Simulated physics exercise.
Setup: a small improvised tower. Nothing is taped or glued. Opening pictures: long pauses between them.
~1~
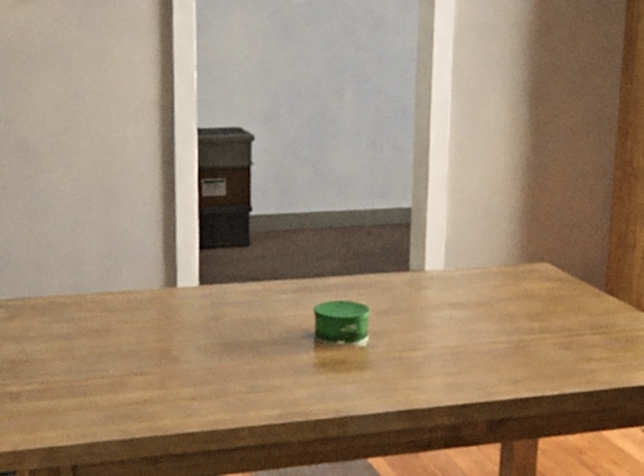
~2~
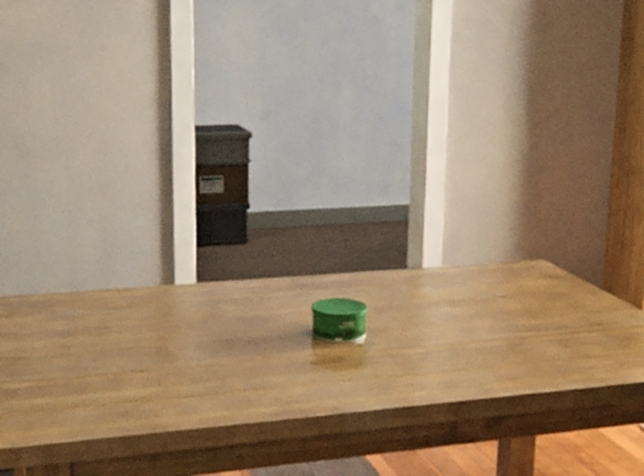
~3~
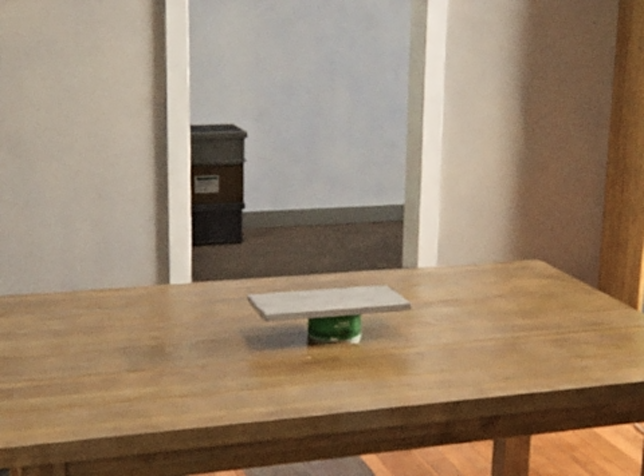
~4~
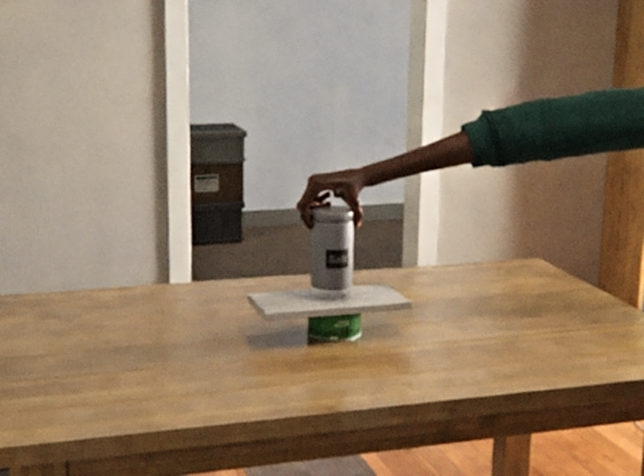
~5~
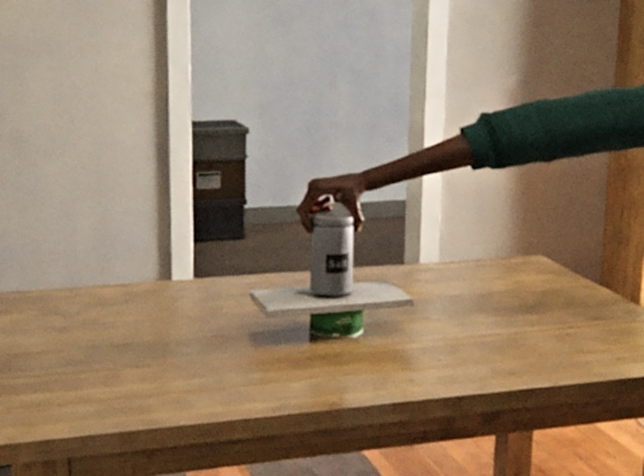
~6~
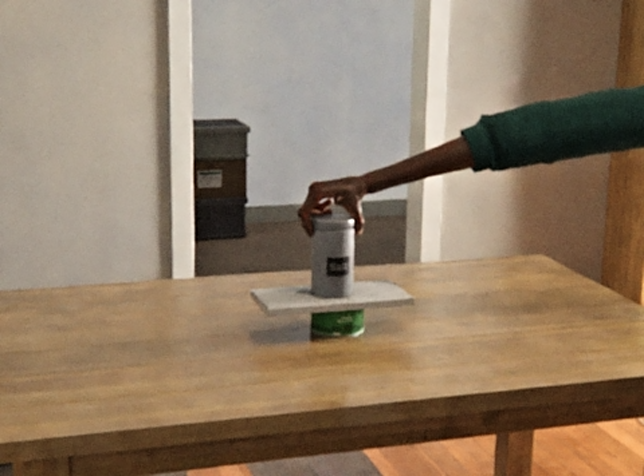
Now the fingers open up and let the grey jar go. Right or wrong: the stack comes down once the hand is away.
Wrong, it stays balanced.
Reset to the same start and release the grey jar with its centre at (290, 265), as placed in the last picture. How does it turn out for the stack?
What happens next is that it goes down.
Then, 0.30 s on from there, no change.
Then, 0.70 s on from there, grey jar resting near (333, 256).
In the end, all 3 unmoved. At the end, from the last picture's camera, grey jar near (333, 256). The stack holds.
